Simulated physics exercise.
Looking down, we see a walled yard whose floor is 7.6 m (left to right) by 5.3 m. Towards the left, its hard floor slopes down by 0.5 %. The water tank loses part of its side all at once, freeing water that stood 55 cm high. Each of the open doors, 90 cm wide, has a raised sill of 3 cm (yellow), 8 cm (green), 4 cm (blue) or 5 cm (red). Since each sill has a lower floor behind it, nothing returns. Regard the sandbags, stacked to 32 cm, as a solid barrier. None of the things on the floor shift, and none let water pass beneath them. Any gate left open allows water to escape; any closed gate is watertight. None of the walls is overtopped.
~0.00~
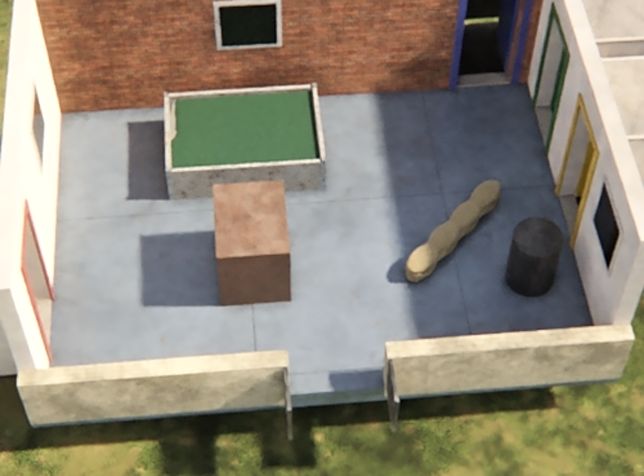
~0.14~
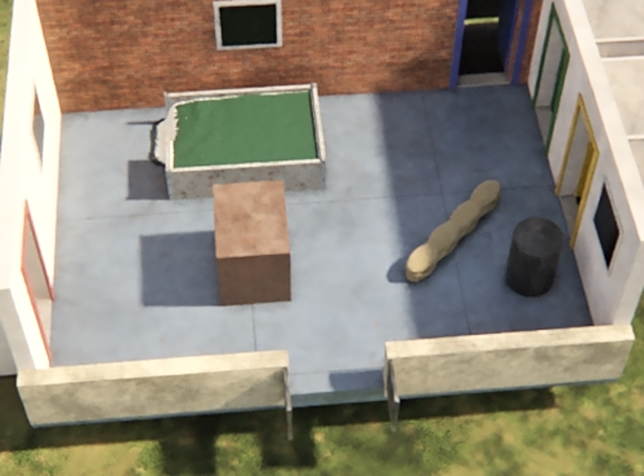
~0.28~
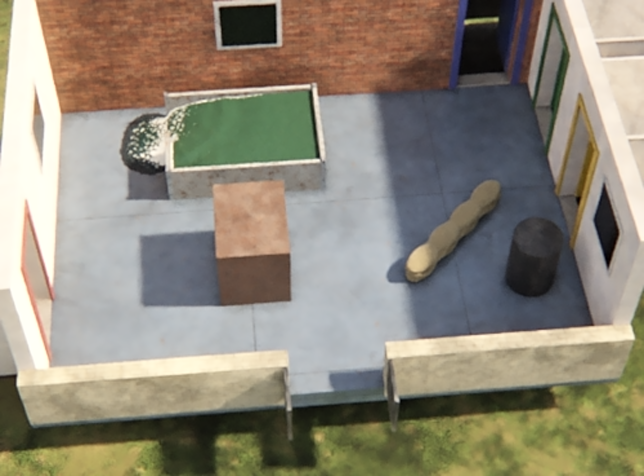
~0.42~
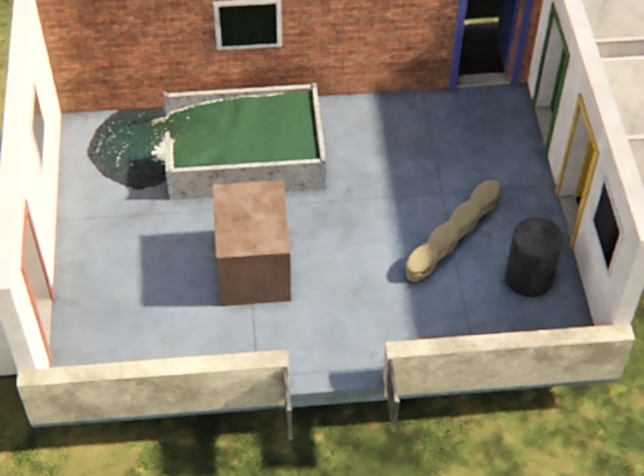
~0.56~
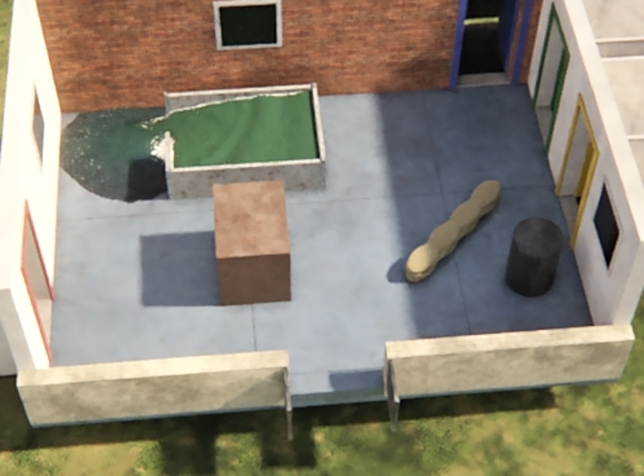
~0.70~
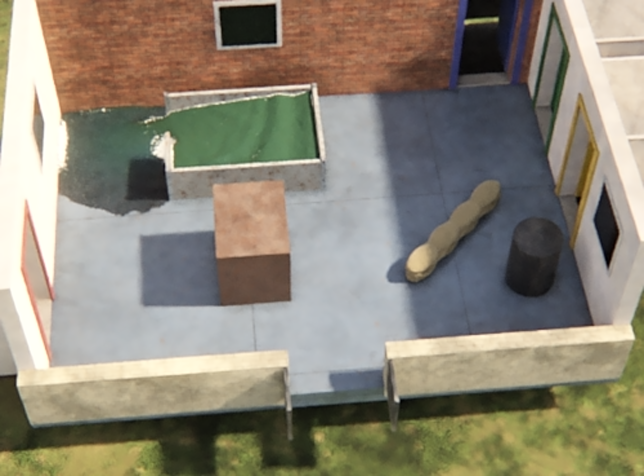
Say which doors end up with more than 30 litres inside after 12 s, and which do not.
As I see it, the yellow door will see an amount within the limit come in. The green door will see an amount within the limit come in. The blue door will see an amount within the limit come in. The red door will see too much water come in.
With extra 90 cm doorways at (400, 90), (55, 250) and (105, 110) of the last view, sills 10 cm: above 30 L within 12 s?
Taking them in order, the first gets too little, the second too little and the third enough.
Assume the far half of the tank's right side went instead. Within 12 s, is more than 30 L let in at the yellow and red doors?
Measured against that limit, yellow comes out beyond it and red comes out short of it.
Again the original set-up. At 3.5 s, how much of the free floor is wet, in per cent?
Close to 35 in a hundred parts are wet.
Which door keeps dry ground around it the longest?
Looks like the yellow door.
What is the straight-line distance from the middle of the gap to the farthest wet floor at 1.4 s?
It's close to 2.6 metres.
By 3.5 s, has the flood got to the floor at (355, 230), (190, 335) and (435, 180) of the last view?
Listed in turn: Spared so far / swamped / spared so far.
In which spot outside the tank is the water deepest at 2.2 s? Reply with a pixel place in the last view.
Near (61, 125).
After 1.4 s water covers 10 % of the floor and is deepest (44 cm) near (61, 117); yellow door not reached, green door not reached, blue door not reached, red door not reached.
After 2.2 s water covers 15 % of the floor and is deepest (36 cm) near (61, 125); yellow door not reached, green door not reached, blue door not reached, red door 3 cm at the sill, 0 L in.
After 3.5 s water covers 35 % of the floor and is deepest (24 cm) near (61, 125); yellow door not reached, green door not reached, blue door not reached, red door 5 cm at the sill, 0 L in.
After 7.0 s water covers 65 % of the floor and is deepest (14 cm) near (88, 395); yellow door not reached, green door not reached, blue door 1 cm at the sill, 0 L in, red door 7 cm at the sill, 7 L in.
After 12.0 s water covers 95 % of the floor and is deepest (8 cm) near (48, 398); yellow door 3 cm at the sill, 2 L in, green door 3 cm at the sill, 0 L in, blue door 2 cm at the sill, 0 L in, red door 8 cm at the sill, 62 L in.
